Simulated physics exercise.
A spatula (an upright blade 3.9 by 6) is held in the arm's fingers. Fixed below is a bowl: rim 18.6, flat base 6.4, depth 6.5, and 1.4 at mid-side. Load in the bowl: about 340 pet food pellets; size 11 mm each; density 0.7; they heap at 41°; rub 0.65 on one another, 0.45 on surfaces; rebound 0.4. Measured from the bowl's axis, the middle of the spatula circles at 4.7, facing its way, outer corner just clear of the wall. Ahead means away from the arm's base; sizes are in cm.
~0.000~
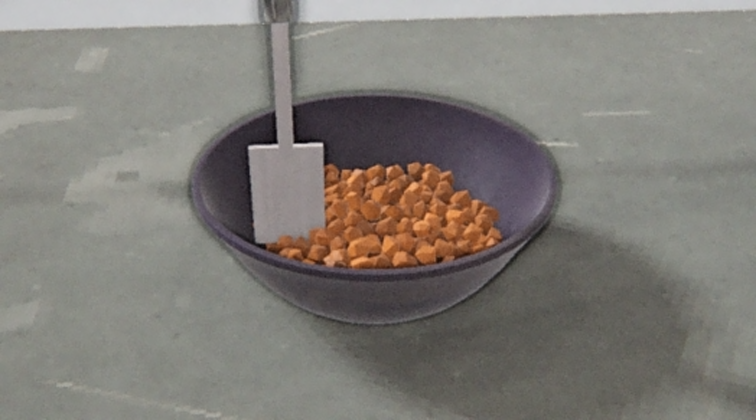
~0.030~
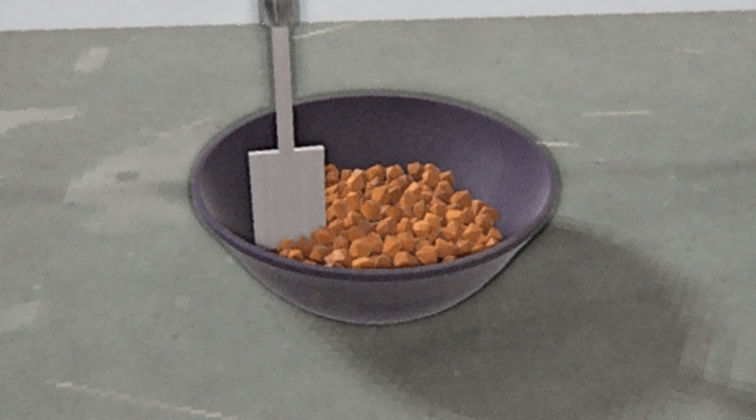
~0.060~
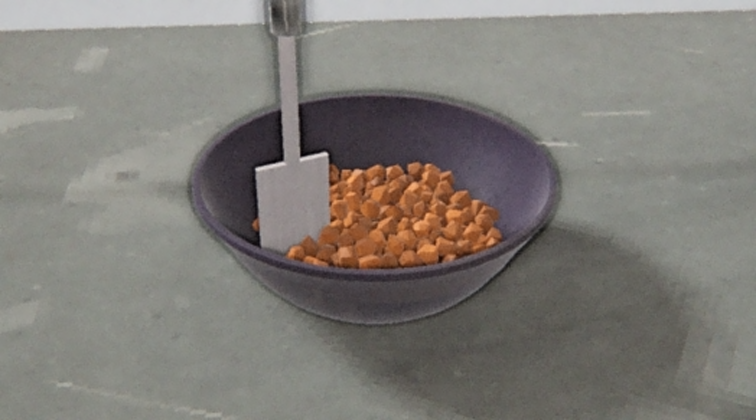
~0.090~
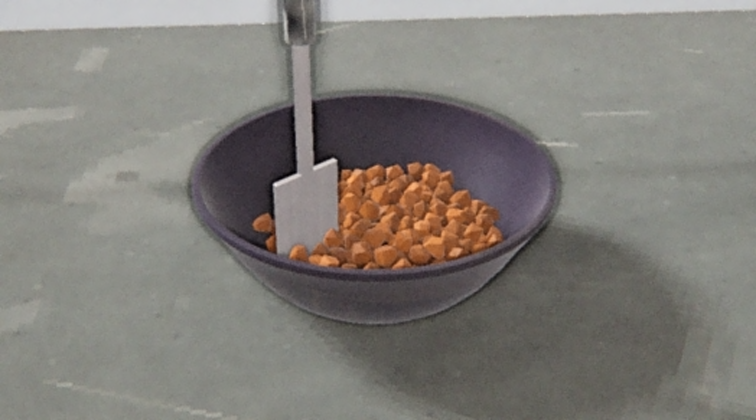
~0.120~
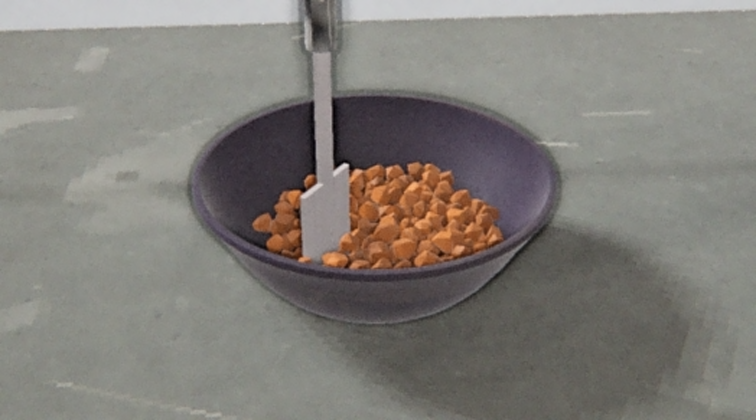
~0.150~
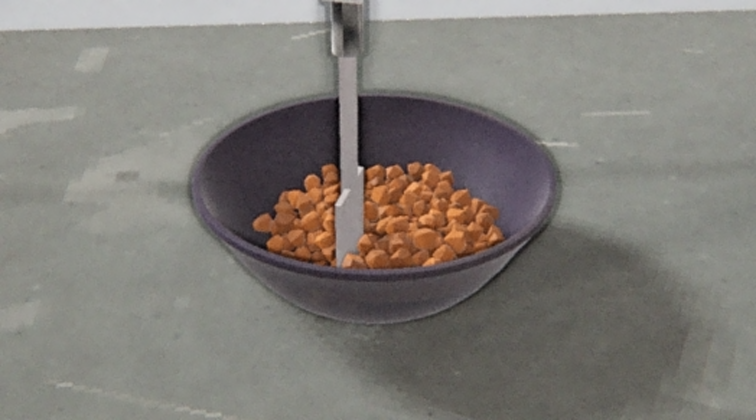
A spatula held upright moves rightward through orange pellets in a dark bowl, turning edge-on.
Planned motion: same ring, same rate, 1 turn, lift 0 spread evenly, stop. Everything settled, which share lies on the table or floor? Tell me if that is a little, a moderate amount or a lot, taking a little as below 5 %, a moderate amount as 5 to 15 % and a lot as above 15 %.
A moderate amount, from 5 to 15 %.
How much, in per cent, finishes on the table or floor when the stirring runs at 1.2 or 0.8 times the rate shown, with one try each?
I'd expect near 15 per cent, then near 5 per cent.
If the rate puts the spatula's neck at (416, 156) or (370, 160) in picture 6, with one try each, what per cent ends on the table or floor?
First try: Around 25 %; second try: Around 10 %.
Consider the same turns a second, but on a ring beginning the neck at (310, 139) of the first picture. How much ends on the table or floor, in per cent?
I'd say around 0 per cent.
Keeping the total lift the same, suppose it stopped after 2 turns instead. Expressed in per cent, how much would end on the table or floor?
About 20 per cent.
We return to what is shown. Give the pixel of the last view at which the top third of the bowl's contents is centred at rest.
It is centred near (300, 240).
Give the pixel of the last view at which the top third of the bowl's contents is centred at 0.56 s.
The centre lies near (295, 158) in the last picture.
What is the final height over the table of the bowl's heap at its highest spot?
Measured height: Some 7.0 cm.
By 0.36 s, 182° round, highest piece 8 above the table; 340 in the bowl, 5 in flight or on the tool.
By 0.56 s, 293° round, highest piece 8 above the table; 332 in the bowl, 13 on the table or floor.
By 0.87 s, 0° round, highest piece 7 above the table; 319 in the bowl, 25 on the table or floor, 1 in flight or on the tool.
By 1.57 s, 0° round, highest piece 7 above the table; 319 in the bowl, 26 on the table or floor.
Final count, 319 in the bowl, 26 on the table or floor. That is 8 % on the table or floor.
